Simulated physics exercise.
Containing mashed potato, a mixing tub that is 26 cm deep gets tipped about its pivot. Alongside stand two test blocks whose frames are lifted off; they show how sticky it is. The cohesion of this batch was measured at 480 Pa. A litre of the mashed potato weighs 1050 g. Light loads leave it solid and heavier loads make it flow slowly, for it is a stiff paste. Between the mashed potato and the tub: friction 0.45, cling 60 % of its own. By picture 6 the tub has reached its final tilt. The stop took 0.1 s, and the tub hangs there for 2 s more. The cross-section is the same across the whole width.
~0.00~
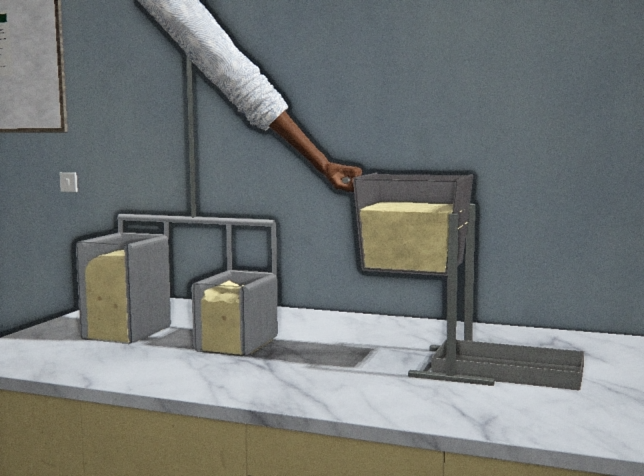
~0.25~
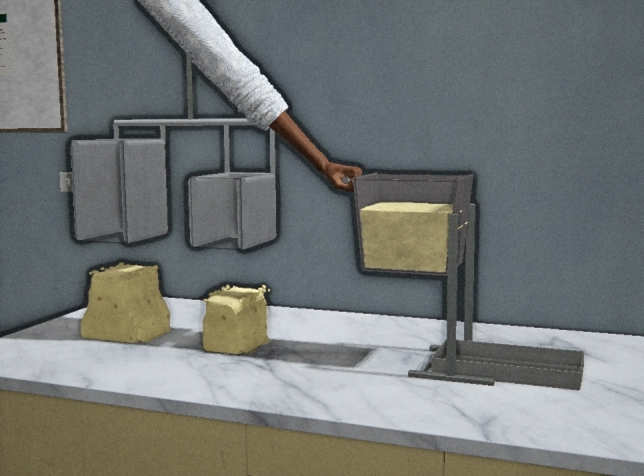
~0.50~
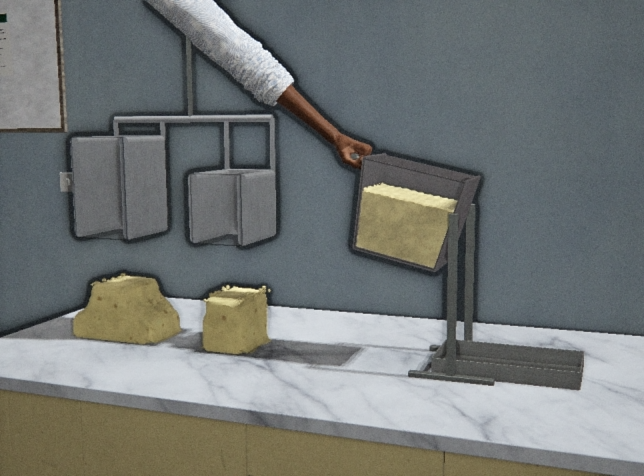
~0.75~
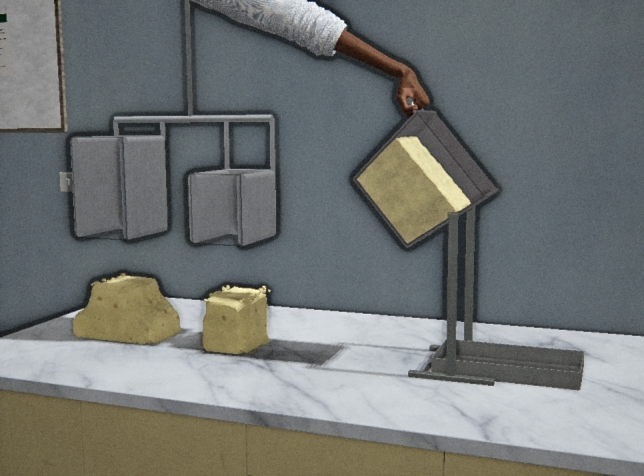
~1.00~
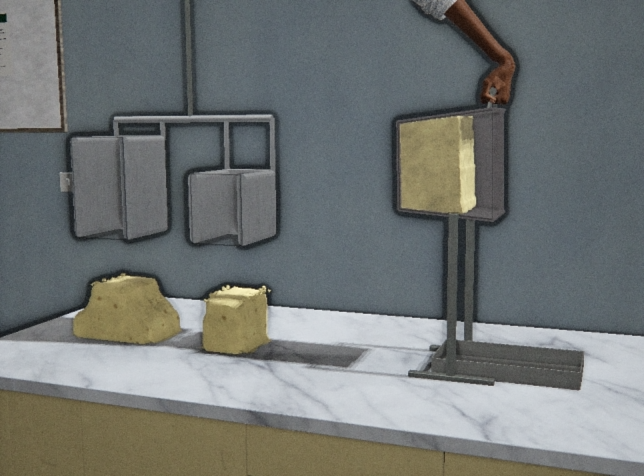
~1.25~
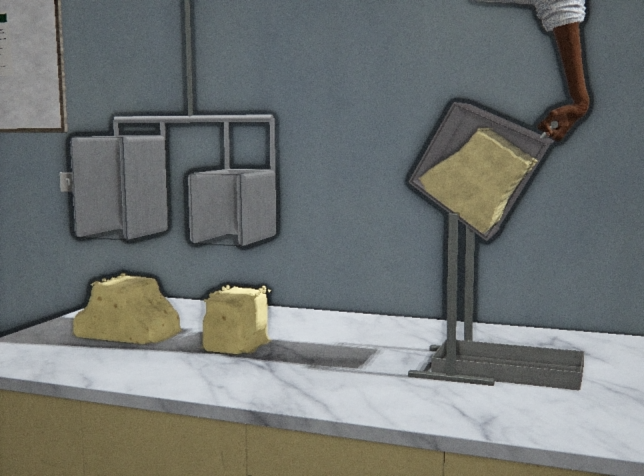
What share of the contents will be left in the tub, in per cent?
Roughly 0 per cent will be left in the tub.
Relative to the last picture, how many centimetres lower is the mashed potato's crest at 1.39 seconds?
Around 13 cm below its level in the last picture.
After 1.39 s, the tub is at 120 degrees and holds 36 %.
After 1.56 s, the tub is at 120 degrees and holds 0 %.
After 1.73 s, the tub is at 120 degrees and holds 0 %.
After 1.90 s, the tub is at 120 degrees and holds 0 %.
After 3.25 s, at the end, the tub is at 120 degrees and holds 0 %.
